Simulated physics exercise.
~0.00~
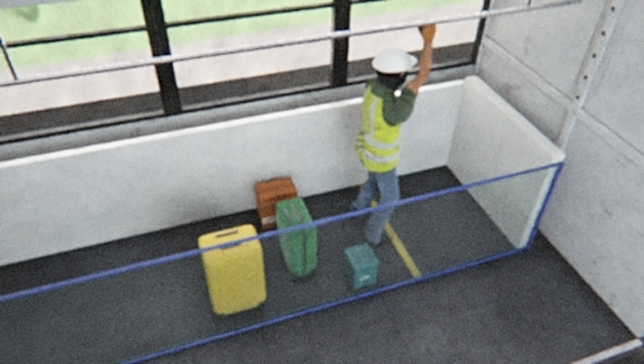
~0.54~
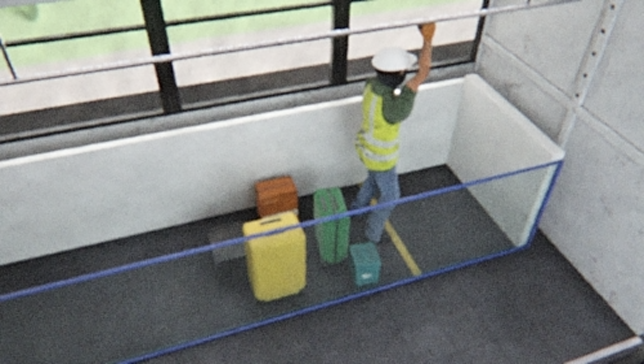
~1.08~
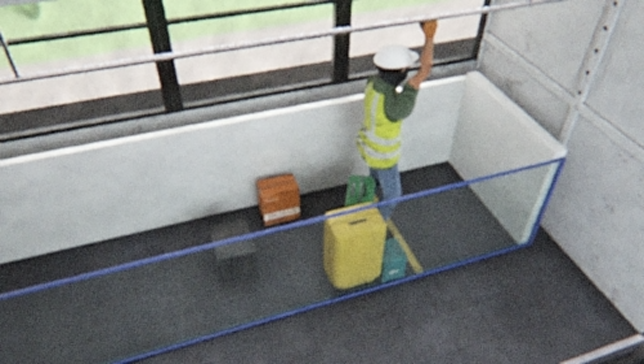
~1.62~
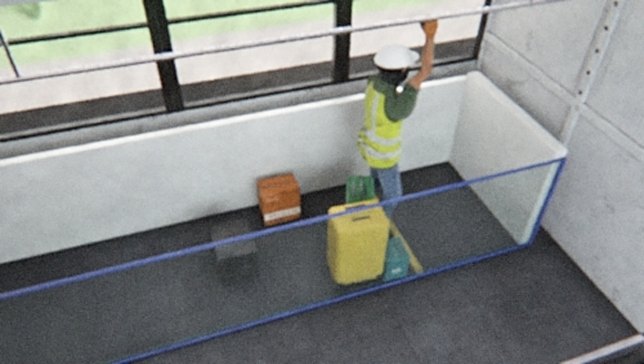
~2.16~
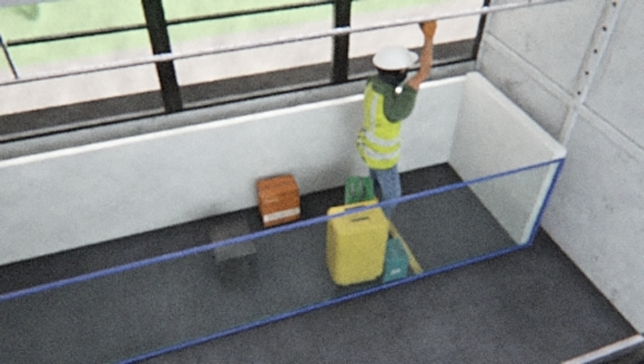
At first, a worker in a white helmet and yellow vest stands with one arm raised to a rail, beside a yellow line on a dark floor. Near the worker are a yellow suitcase, a narrower green case, a small teal tub and an orange-brown carton. The yellow and green cases slide right, uncovering a dark crate behind, while the tub barely shifts. They keep sliding, and the tub also moves right, closer to the line. Finally everything settles, with the upright yellow case partly hiding the green one and the tub, and the carton still near the wall.
